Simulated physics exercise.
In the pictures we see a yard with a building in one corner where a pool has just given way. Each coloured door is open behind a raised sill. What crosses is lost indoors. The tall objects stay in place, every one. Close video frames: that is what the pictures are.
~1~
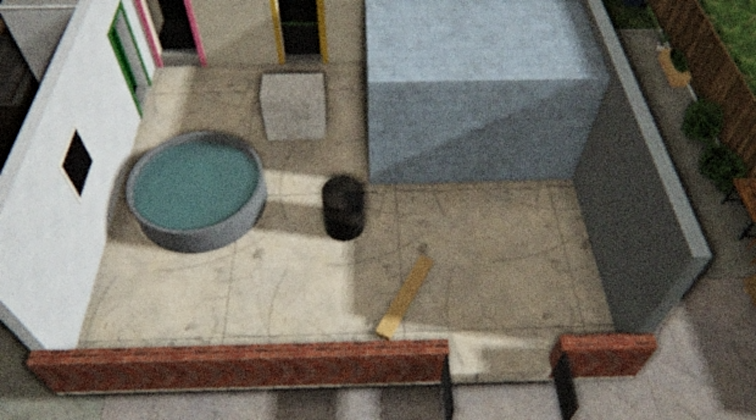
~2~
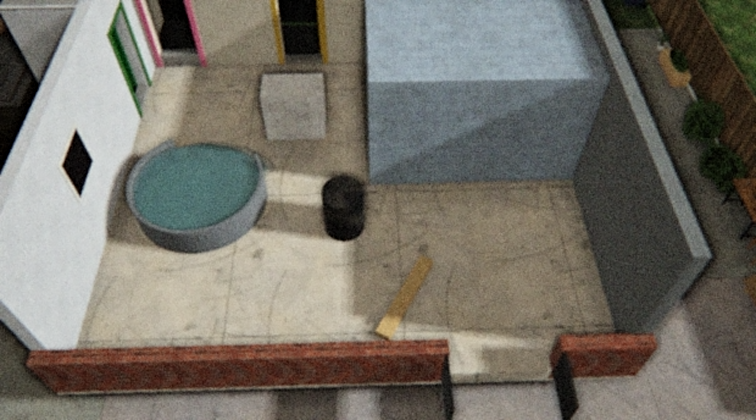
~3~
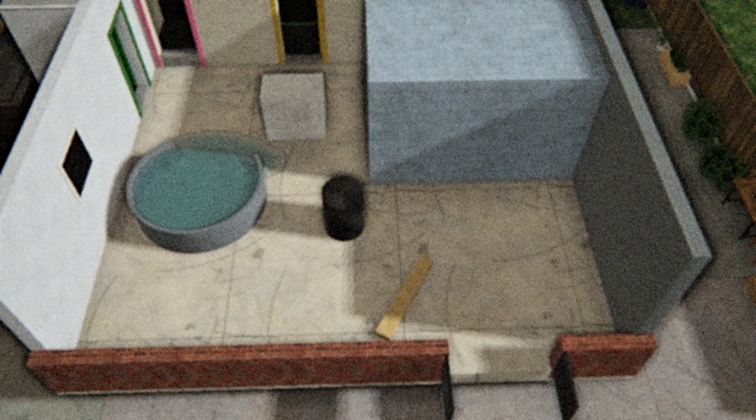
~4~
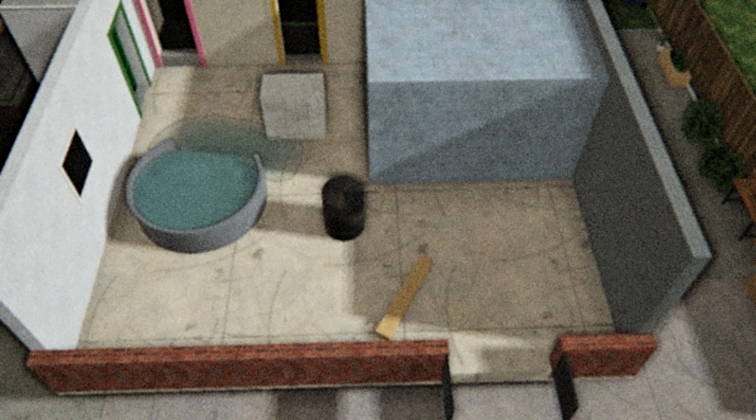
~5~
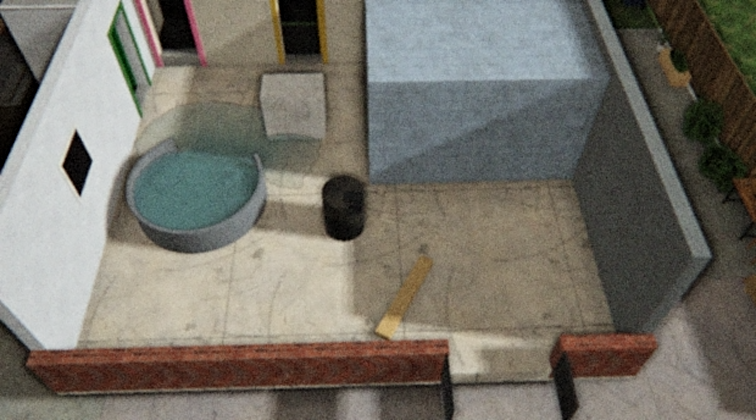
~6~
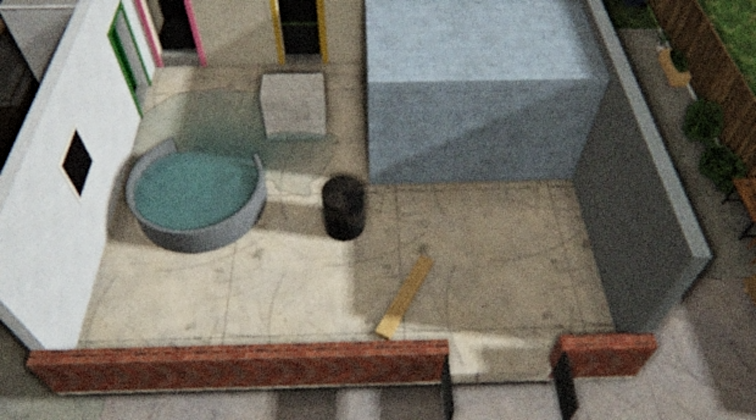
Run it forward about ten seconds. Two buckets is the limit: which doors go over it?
Result: The yellow door is going to be swamped, the pink door is going to stay within two buckets, the green door is going to be swamped.
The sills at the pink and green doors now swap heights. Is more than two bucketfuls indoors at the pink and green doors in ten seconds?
Taking them in turn, the pink door tops the mark while the green door comes in under.
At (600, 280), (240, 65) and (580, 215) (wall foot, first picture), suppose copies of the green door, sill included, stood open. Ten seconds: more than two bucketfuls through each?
Well, the first one doesn't reach it, the next overshoots, and the last doesn't reach it.
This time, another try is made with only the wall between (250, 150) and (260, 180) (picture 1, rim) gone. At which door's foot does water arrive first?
First comes the door marked yellow.
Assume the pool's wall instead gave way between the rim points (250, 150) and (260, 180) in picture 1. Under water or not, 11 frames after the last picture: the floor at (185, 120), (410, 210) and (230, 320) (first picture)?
The first spot is spared, the second swamped, the third spared.
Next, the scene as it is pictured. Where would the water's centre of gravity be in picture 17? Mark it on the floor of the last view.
The water's middle lies around (226, 145).
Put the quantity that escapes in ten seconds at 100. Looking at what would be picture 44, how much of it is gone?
About 80 per cent.
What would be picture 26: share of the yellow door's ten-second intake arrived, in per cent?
My figure is 75 in a hundred.
A moment on, water covers 25 % of the floor; the yellow door wet at the sill, nothing in, the pink door wet at the sill, nothing in, the green door wet at the sill, nothing in.
Next, water covers 30 % of the floor; the yellow door under two buckets in, the pink door wet at the sill, nothing in, the green door wet at the sill, nothing in.
Then, water covers 35 % of the floor; the yellow door over two buckets in, the pink door wet at the sill, nothing in, the green door over two buckets in.
Later, water covers 55 % of the floor; the yellow door over two buckets in, the pink door wet at the sill, nothing in, the green door far over two buckets in.
In the end, water covers 75 % of the floor; the yellow door over two buckets in, the pink door wet at the sill, nothing in, the green door far over two buckets in.
